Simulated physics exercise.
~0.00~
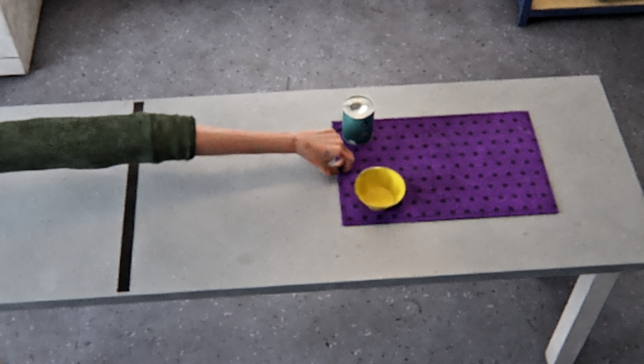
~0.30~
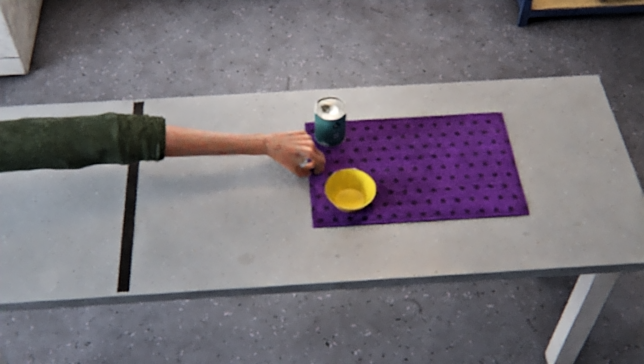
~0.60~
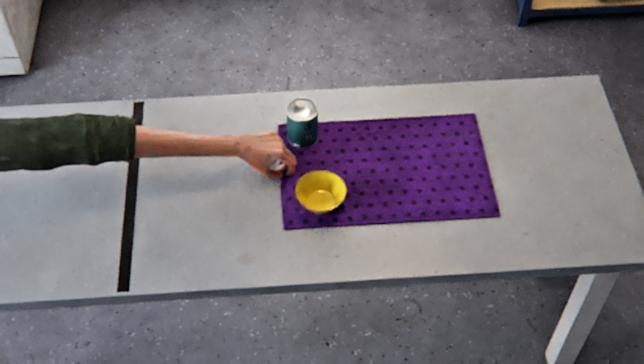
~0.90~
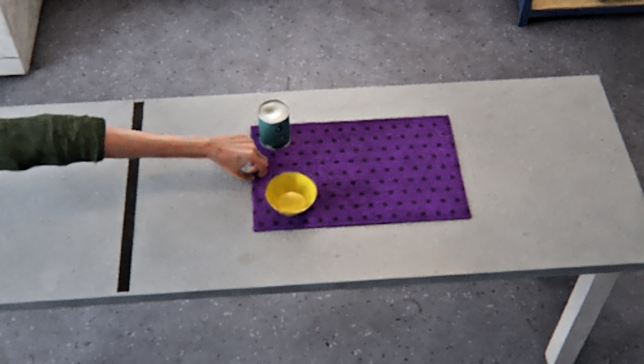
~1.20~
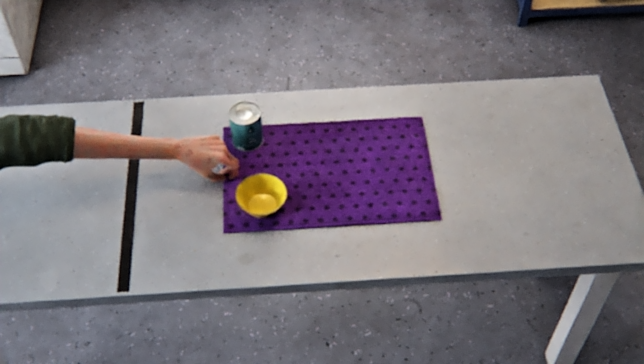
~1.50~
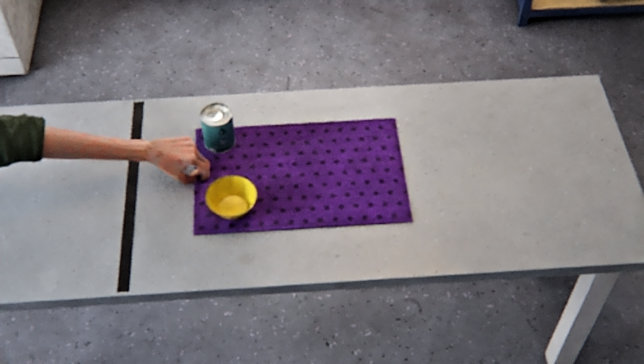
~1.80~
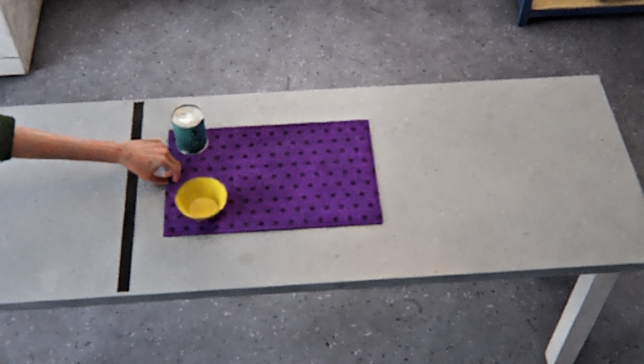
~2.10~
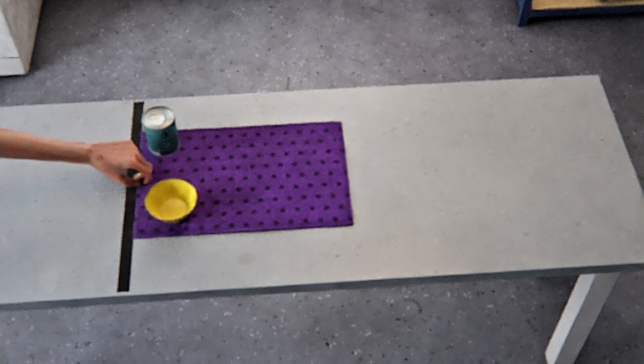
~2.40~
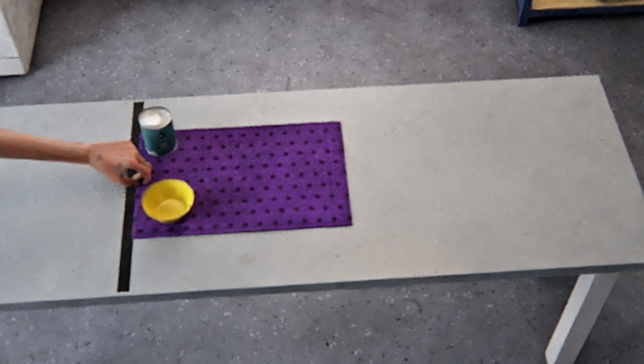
A purple place mat carrying a yellow bowl and an upright turquoise tin slid left across a table, drawn by a hand at its edge, until its hem reached the dark tape line and it stopped with both still aboard.
